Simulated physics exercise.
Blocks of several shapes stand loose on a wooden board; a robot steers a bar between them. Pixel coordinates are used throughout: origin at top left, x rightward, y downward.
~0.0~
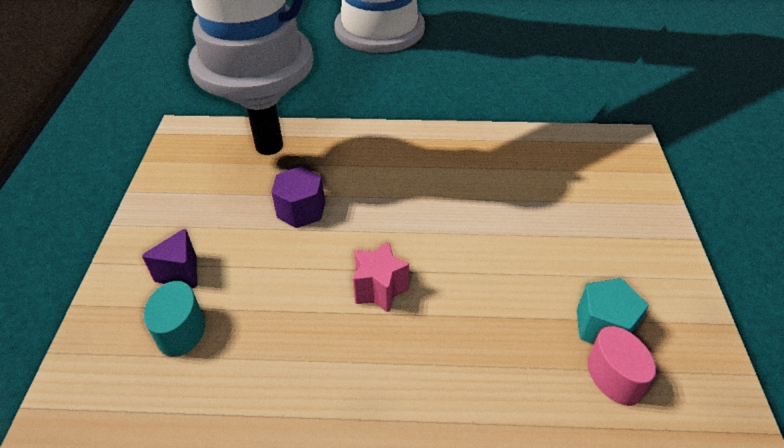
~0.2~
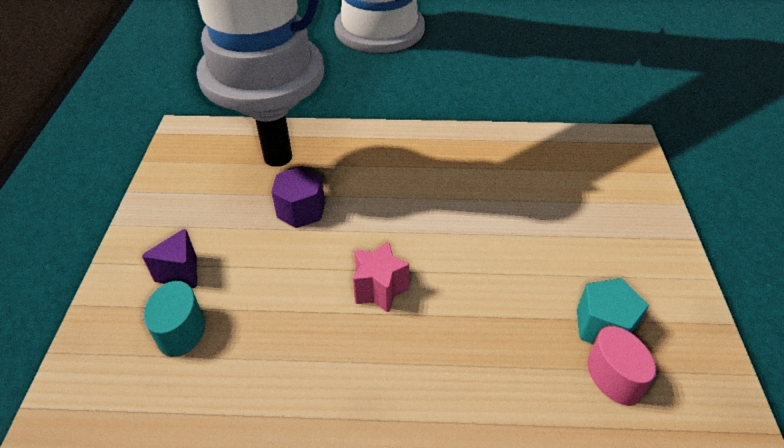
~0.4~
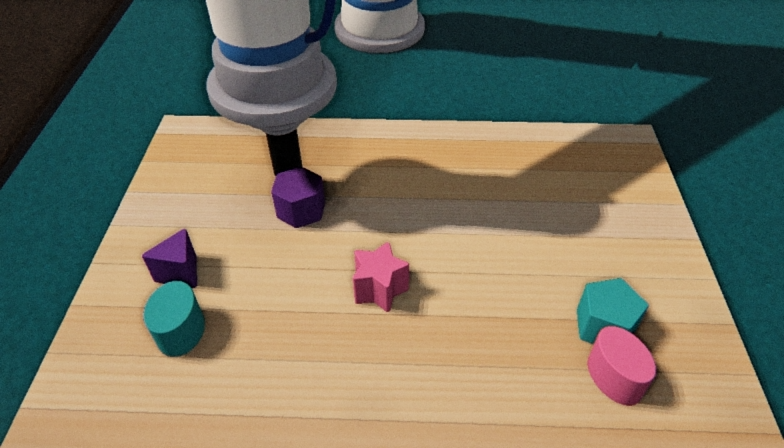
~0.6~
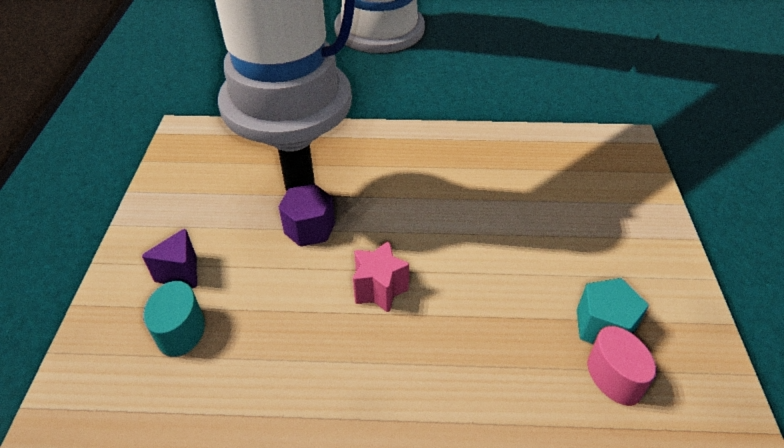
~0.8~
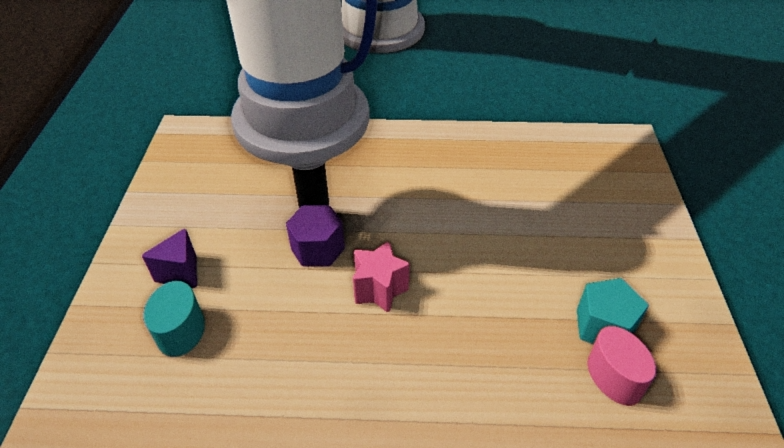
To begin with, a robot's black bar hovers just behind a purple hexagon on a wooden board scattered with purple, teal and pink blocks. The bar moves forward and slightly right to the hexagon, then pushes it a short way toward the pink star, while the other blocks stay still.
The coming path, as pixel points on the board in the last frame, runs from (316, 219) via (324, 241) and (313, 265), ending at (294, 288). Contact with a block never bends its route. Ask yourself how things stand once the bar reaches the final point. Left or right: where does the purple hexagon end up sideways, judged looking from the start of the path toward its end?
Left.
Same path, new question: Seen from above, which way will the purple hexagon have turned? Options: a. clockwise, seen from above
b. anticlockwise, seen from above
Choice b: Anticlockwise, seen from above.
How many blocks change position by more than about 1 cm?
My forecast: 1.
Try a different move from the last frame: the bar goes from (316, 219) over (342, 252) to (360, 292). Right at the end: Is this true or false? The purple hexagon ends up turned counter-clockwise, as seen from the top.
This is false.
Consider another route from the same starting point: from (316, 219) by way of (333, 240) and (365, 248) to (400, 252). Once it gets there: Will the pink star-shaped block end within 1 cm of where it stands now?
That would be a yes.
On the path given first. Halfway along, bar (318, 240); purple hexagon (319, 261).
At the end, bar (291, 274); purple hexagon (314, 290), turned 50° anticlockwise; pink star-shaped block unmoved.
